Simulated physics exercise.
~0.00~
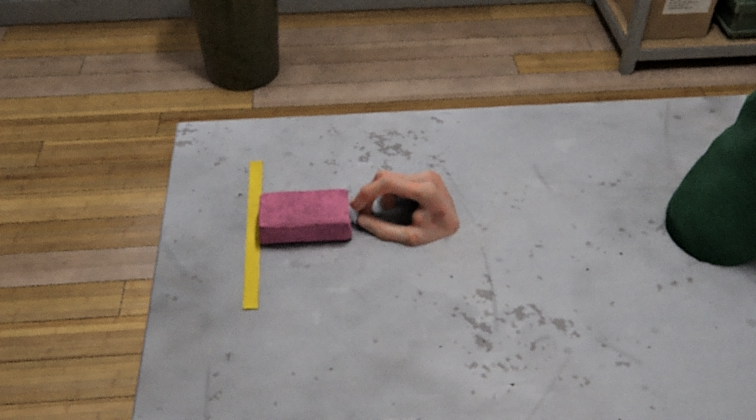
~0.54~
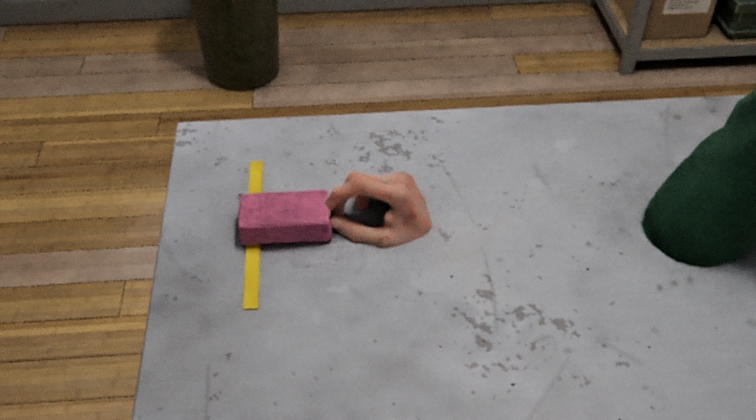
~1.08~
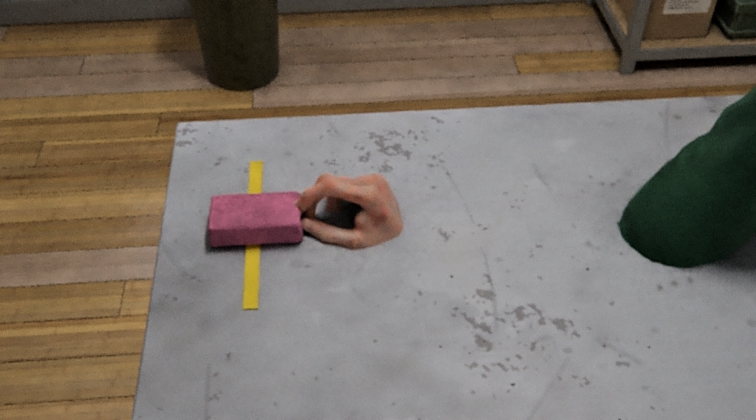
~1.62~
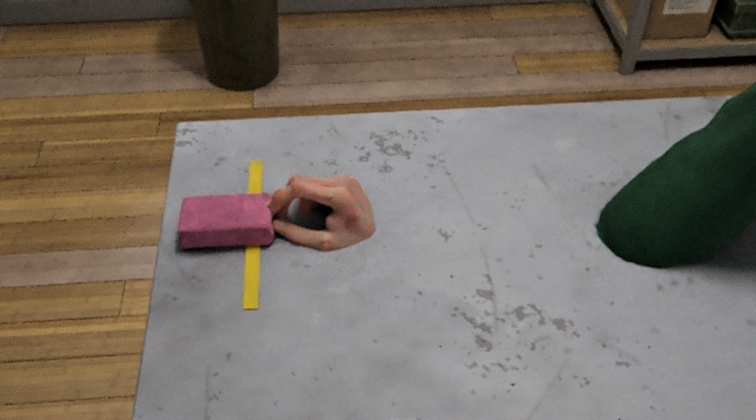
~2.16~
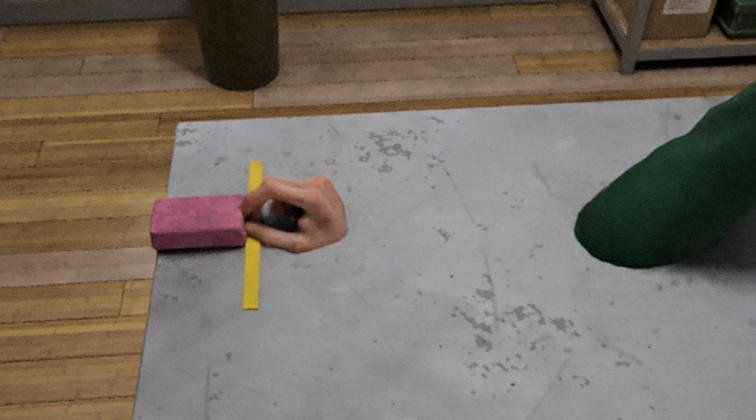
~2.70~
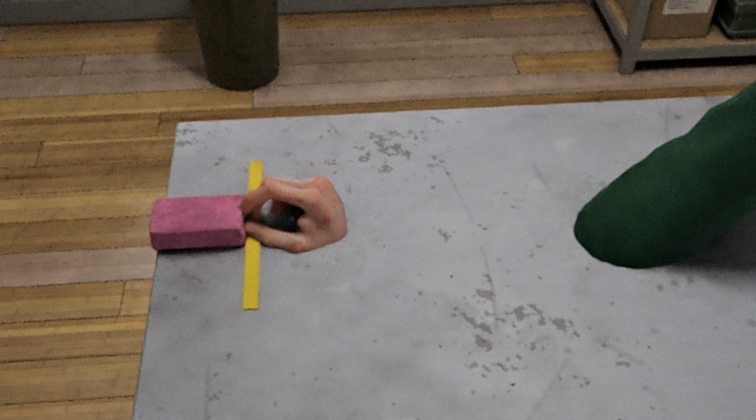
On a scuffed grey tabletop, a hand slowly pushing a pink sponge left across yellow tape, stopping with it at the table's edge.
